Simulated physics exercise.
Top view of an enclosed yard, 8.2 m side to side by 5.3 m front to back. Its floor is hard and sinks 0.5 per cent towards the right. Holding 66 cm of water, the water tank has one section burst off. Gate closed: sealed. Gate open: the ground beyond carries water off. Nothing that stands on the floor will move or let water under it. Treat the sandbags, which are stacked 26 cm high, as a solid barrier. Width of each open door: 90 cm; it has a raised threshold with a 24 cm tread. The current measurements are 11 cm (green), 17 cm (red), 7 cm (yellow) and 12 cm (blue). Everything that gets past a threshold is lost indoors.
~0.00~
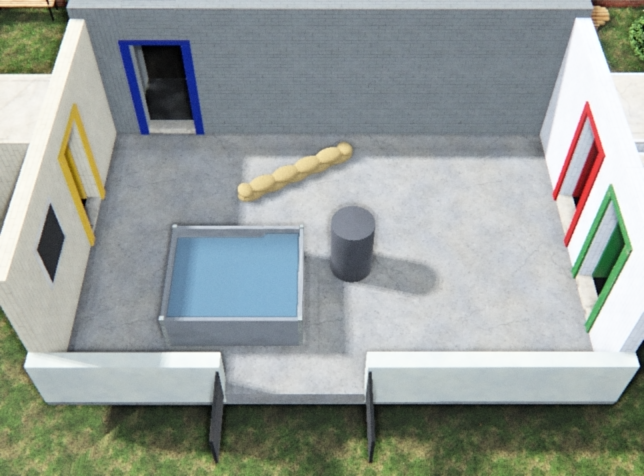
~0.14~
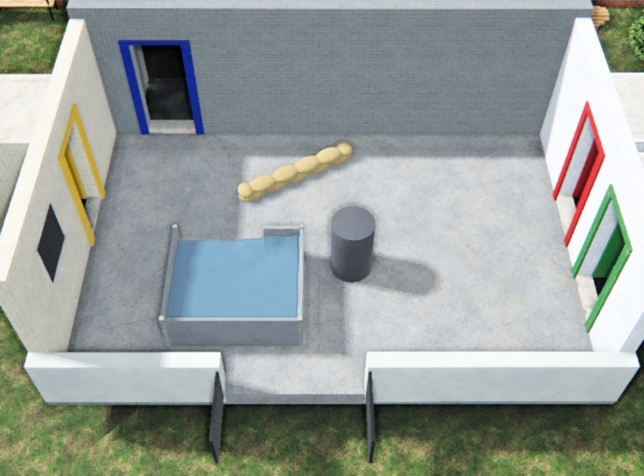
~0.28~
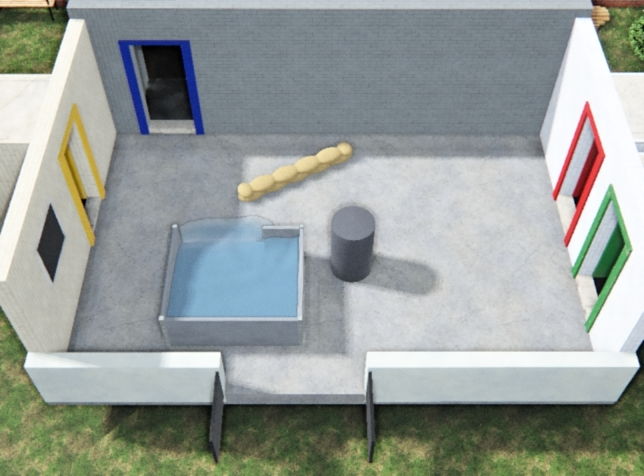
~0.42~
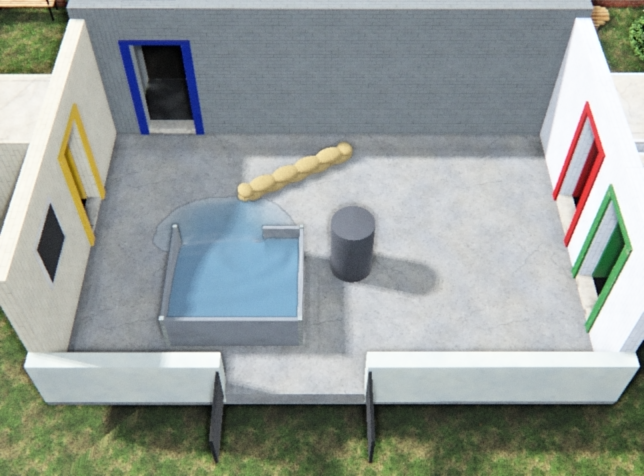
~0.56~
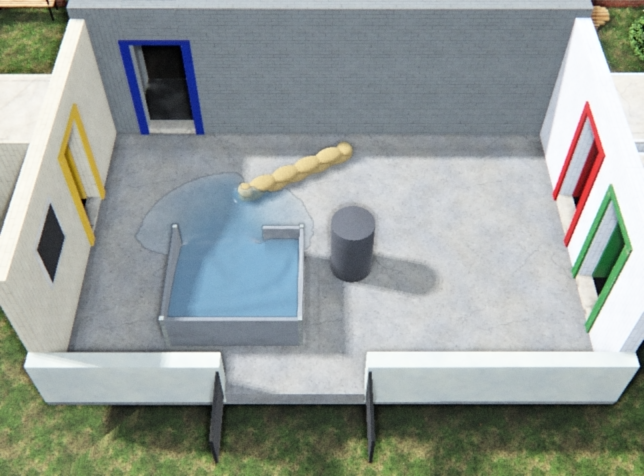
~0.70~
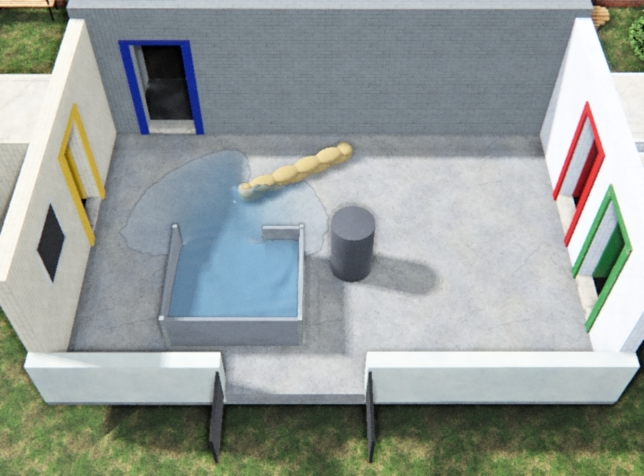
In a walled yard, the far side of a water tank opening and water spreading across the floor around the sandbags' near end.
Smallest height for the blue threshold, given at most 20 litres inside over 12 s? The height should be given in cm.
About 26 cm.
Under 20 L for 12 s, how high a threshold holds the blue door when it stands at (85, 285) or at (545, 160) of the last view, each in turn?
5.0 and 11.5 cm.
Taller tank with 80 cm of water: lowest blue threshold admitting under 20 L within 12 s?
About 32 centimetres.
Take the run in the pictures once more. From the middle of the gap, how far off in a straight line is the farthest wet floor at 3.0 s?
Roughly 6.4 m from the gap.
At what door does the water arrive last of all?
Door: Green.
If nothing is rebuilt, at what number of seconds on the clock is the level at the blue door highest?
That happens close to 2.4 s on the clock.
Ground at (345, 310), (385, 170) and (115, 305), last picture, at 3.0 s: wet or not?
One by one: Clear, drenched, clear.
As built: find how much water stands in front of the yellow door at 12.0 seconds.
Depth: Near 4.5 cm.
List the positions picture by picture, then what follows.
In the first frame, still water, 66 cm deep, in the water tank at (235, 274); the blue door at (165, 94) is dry.
In the second frame, the gap is on the far side, the front 0.2 m out at a hidden place; the back of the water tank holds 66 cm.
In the third frame, water pours out on the far side and has run 0.8 m, to (241, 220); about 11 cm deep outside, 66 cm at the back.
In the fourth frame, the gap is on the far side, the front 1.3 m out at (229, 199); the back of the water tank holds 63 cm.
In the fifth frame, the gap is on the far side, the front 1.8 m out at (215, 177); the back of the water tank holds 56 cm.
In the sixth frame, water pours out on the far side and has run 2.4 m, to (221, 154); about 6 cm deep outside, 57 cm at the back; the blue door at (165, 94), 3.2 m from the gap, is still 0.9 m from the nearest water.
After 1.4 s water covers 25 % of the floor, deepest (34 cm) near (263, 199); 21 cm at the blue door, 4 litres in over its 12 cm threshold.
After 3.0 s water covers 50 % of the floor, deepest (26 cm) near (179, 156); 24 cm at the blue door, 143 litres in over its 12 cm threshold.
After 12.0 s water covers 95 % of the floor, deepest (9 cm) near (100, 255); 6 cm at the blue door, 196 litres in over its 12 cm threshold.
At the blue door as built, the water arrived by 1.1 s and peaked near 28 cm at 2.4 s.
Run again over the same 12 s with other heights there, 50 litres in over 22 cm, 6 litres over 30 cm. The limit of 20 litres is kept from about 26 cm up.
